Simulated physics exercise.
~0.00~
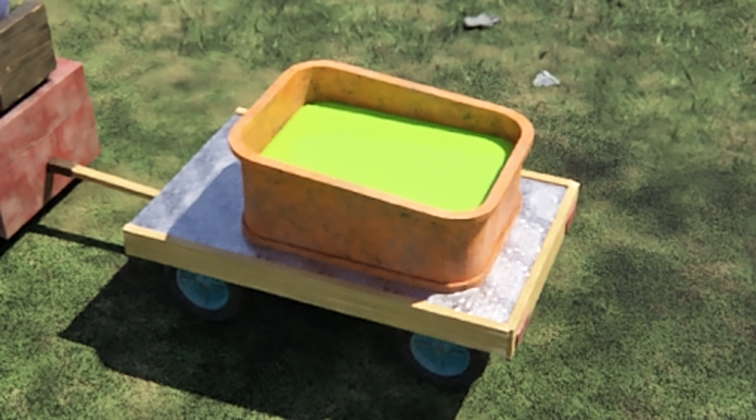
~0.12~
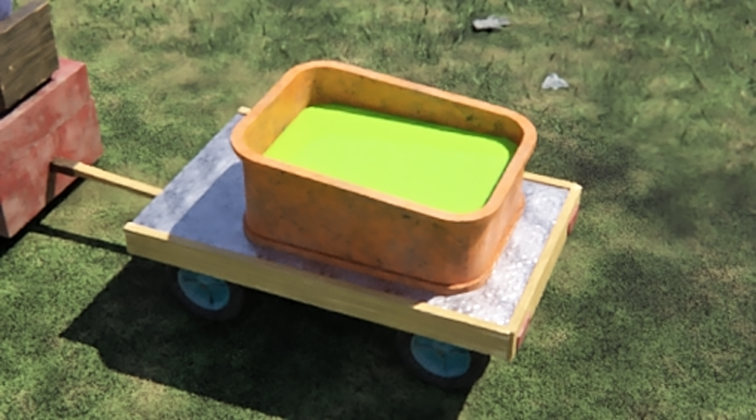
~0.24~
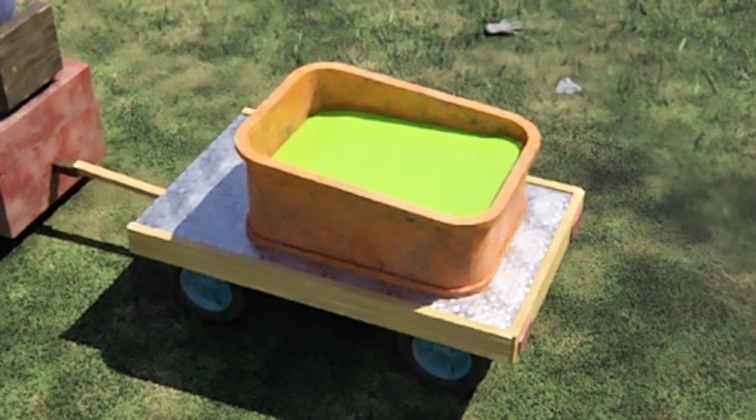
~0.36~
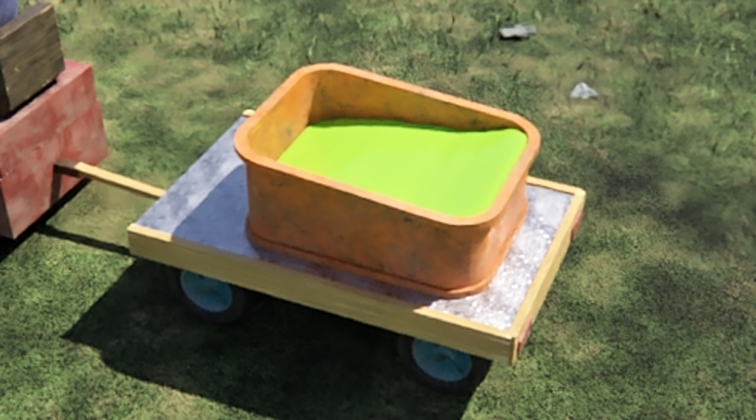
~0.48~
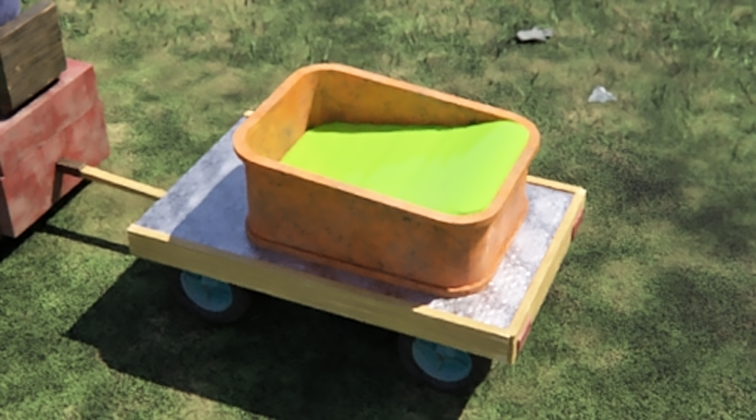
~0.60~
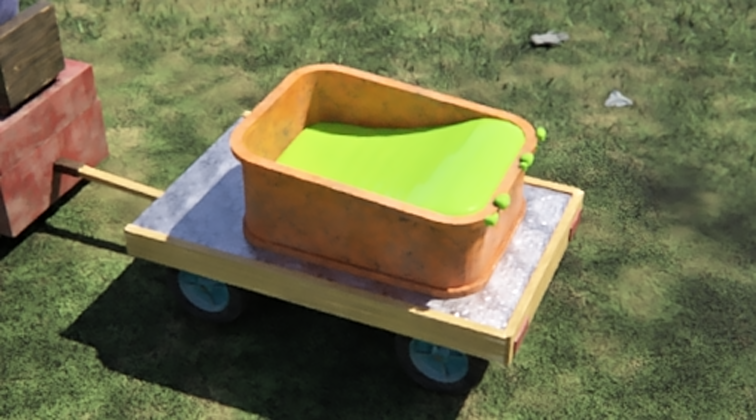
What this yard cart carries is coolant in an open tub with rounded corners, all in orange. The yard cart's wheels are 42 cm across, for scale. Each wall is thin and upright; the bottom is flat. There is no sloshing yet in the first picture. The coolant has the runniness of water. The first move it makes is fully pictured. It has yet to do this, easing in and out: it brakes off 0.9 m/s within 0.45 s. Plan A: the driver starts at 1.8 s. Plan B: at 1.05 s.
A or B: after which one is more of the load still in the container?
A.
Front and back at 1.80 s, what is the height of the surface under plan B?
About 34 cm in front and 8 cm behind.
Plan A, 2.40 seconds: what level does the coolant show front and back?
Front reads 36 centimetres, back reads 16 centimetres.
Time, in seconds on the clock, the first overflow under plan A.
That comes at some 1.0 s.
For plan A, 2.40 s in, the surface is 37 cm up at the front and 16 cm at the back; nothing has left.
For plan A, 5.24 s in, 4 per cent is out, over the back, 9 of 218 litres.
For plan B, 1.80 s in, the surface is 34 cm up at the front and 7 cm at the back; 2 per cent is out, mostly over the front, some over the back.
For plan B, 4.49 s in, 9 per cent is out, mostly over the back, some over the front, 19 of 218 litres.
